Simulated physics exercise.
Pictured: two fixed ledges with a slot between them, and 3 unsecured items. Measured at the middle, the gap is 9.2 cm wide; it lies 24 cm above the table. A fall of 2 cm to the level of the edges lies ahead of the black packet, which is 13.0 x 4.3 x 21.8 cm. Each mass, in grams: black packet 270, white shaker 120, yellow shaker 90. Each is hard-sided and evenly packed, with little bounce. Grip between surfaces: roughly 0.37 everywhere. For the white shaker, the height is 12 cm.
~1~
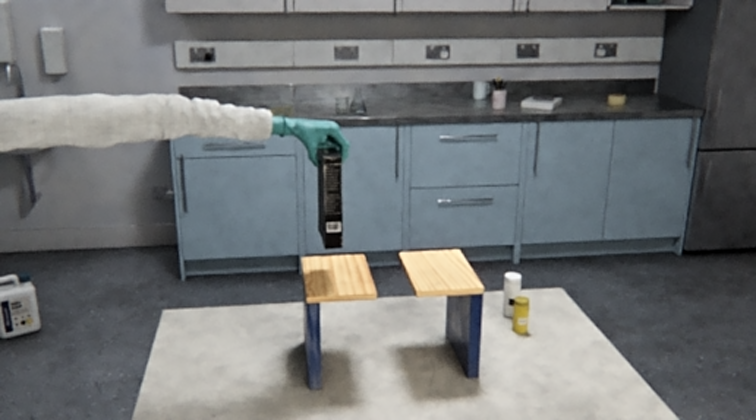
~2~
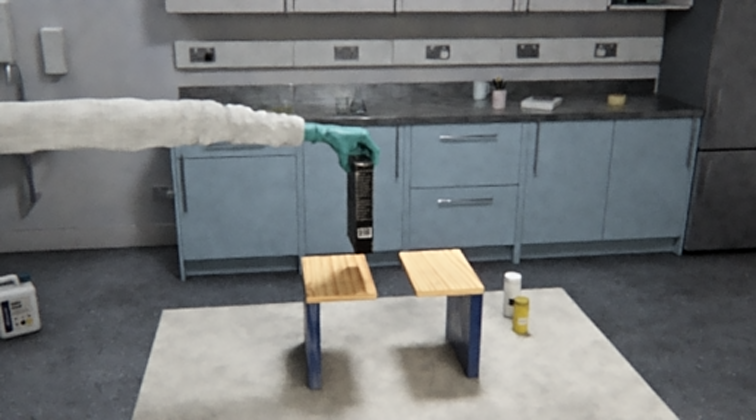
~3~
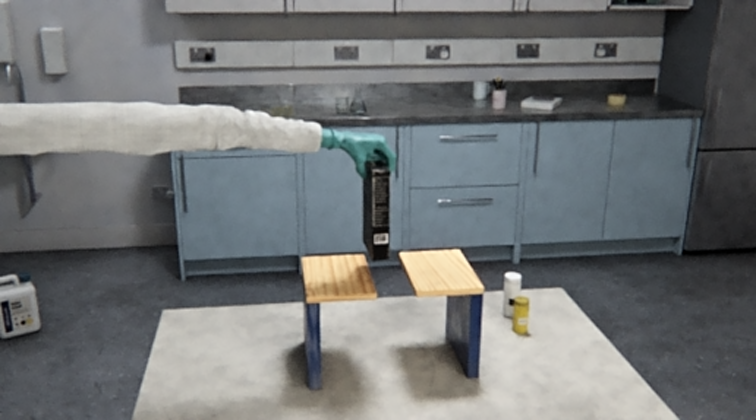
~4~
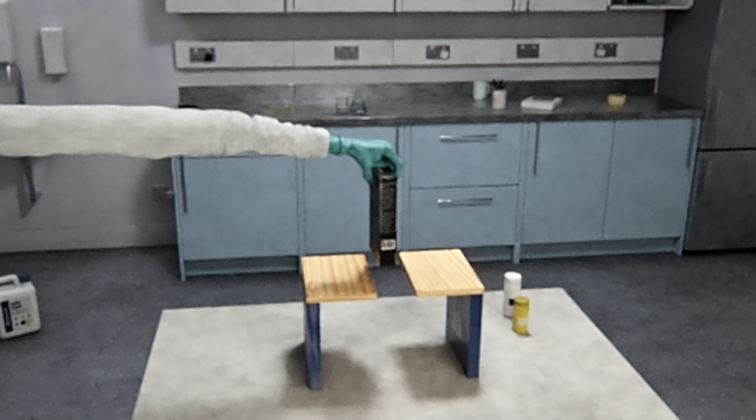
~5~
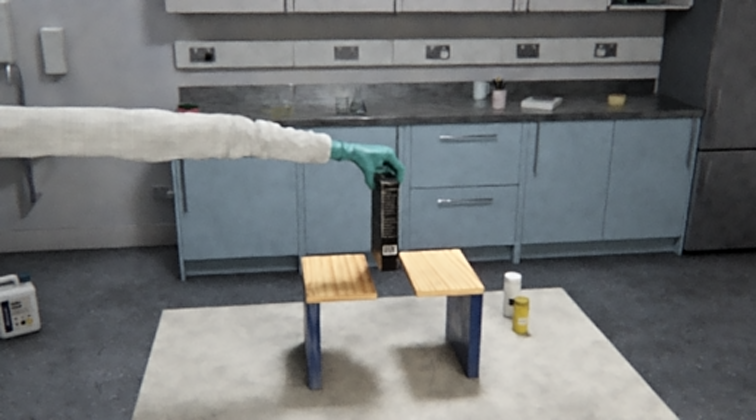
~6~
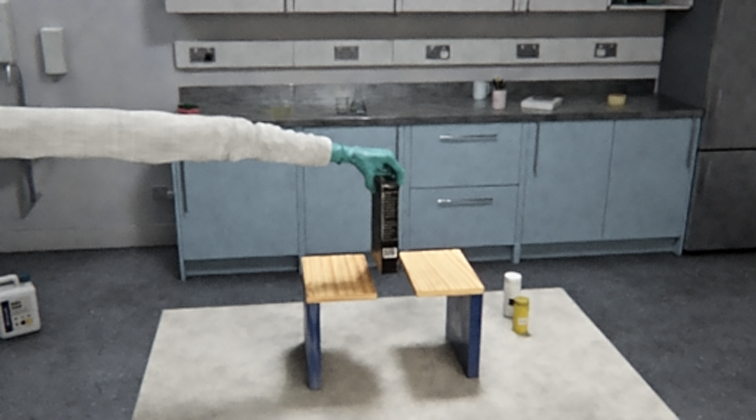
To begin with, a green-gloved hand on a long white-sleeved arm holds a black packet upright above the left of two small wooden-topped stands. The arm extends right, carrying the packet over the gap between them, then lowers it slightly and stays nearly still there.
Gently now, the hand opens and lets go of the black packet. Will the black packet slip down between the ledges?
Yes.
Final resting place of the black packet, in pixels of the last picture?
(384, 320).
Then, 0.20 s after the last picture, black packet slid 5 cm near (384, 241).
Then, 0.30 s after the last picture, black packet slid 20 cm near (384, 297).
Then, 0.40 s after the last picture, black packet slid 26 cm near (384, 320).
At rest, not toppled but over 4 cm from the start, black packet; the other 2 in place, give or take 4 cm. Seen from the same camera at the end, black packet near (384, 320). The packet drops through.
